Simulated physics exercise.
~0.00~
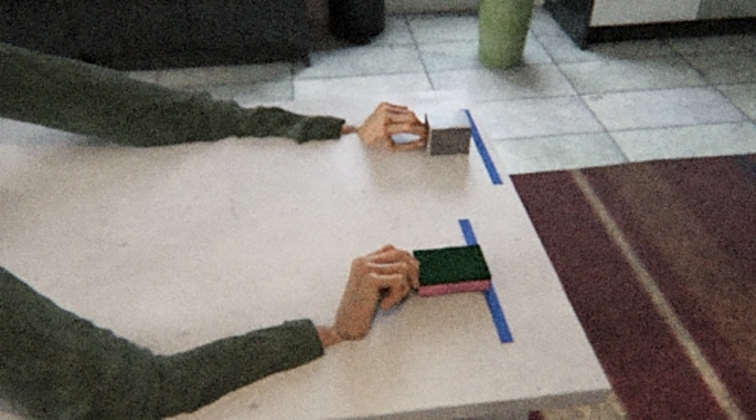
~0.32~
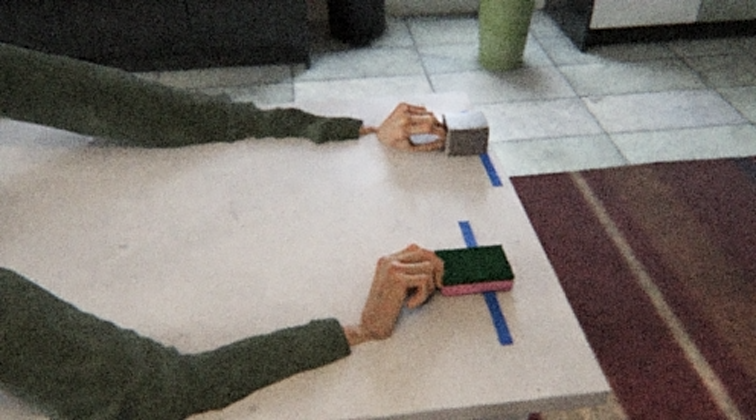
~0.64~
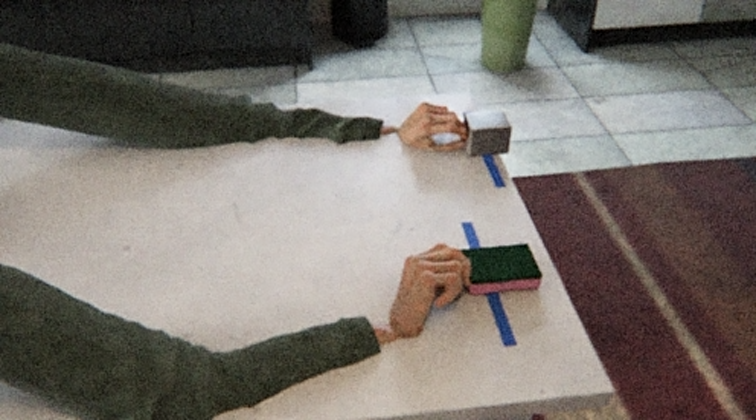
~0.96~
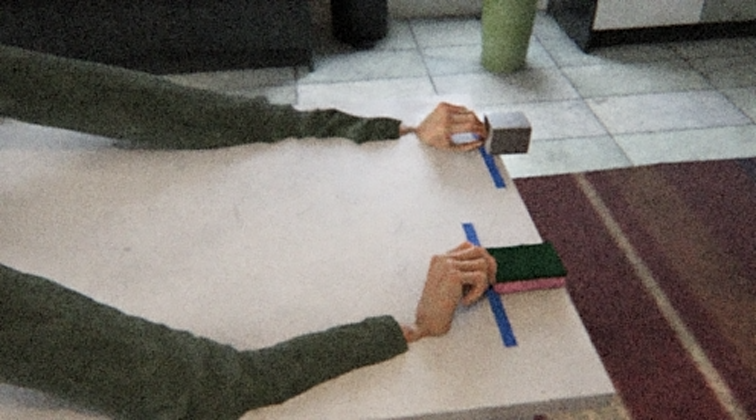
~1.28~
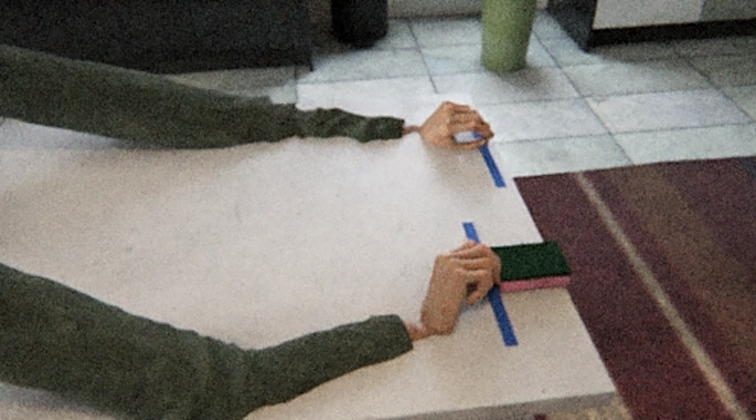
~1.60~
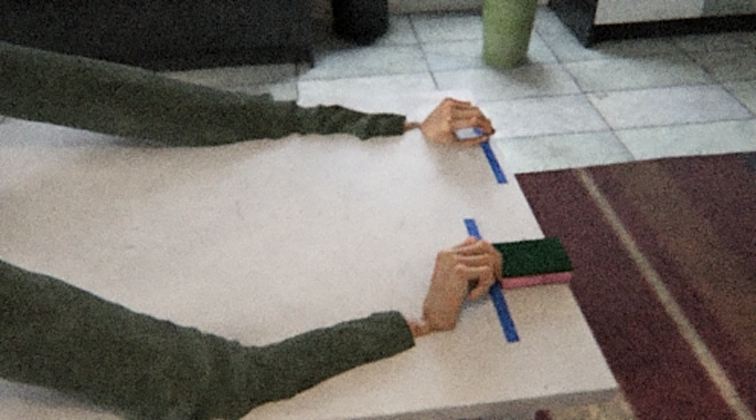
Two hands push a grey block off the table and a sponge partway over the edge.
